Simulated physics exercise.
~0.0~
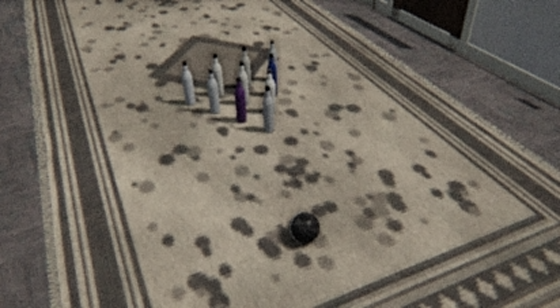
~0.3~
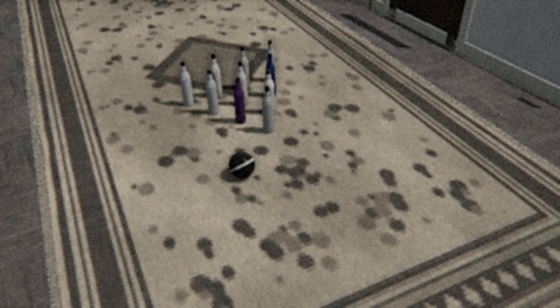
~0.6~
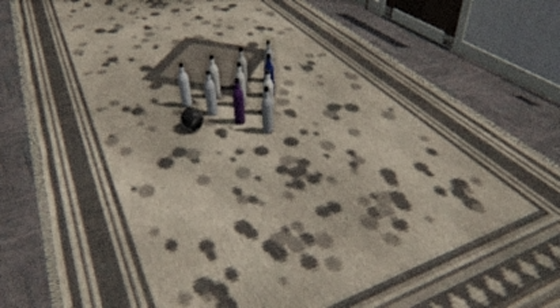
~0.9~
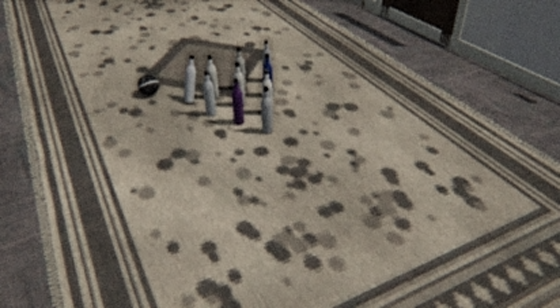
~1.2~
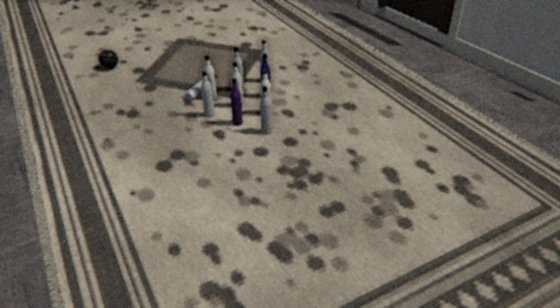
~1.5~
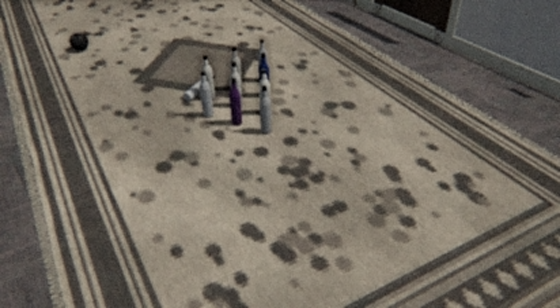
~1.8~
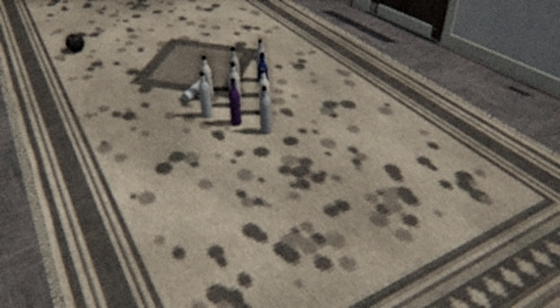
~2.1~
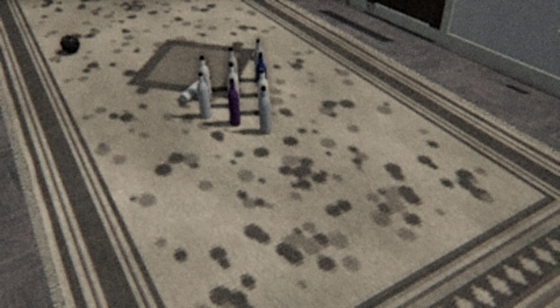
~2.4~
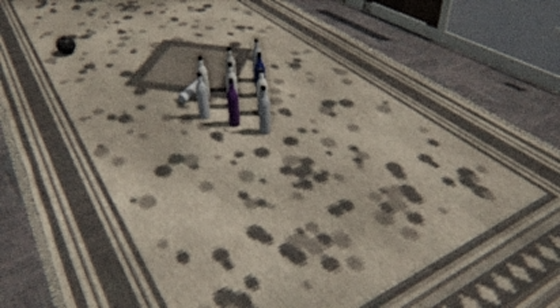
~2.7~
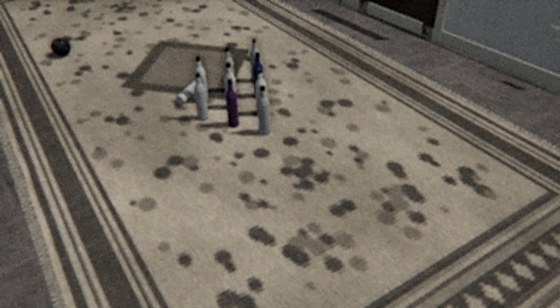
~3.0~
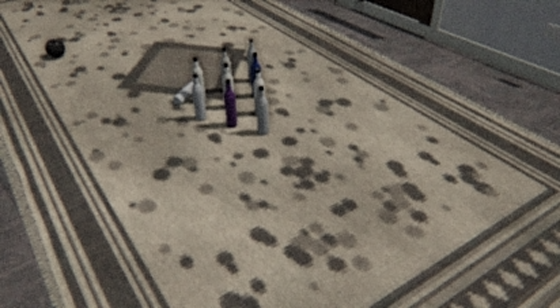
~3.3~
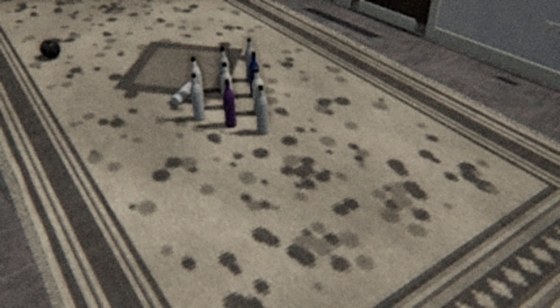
The video shows a dark ball rolling up and to the left across a spotted rug toward a wedge of white, purple and blue bottles. It clips the left side, toppling one white bottle, then comes to rest near the upper left while the others stay standing.
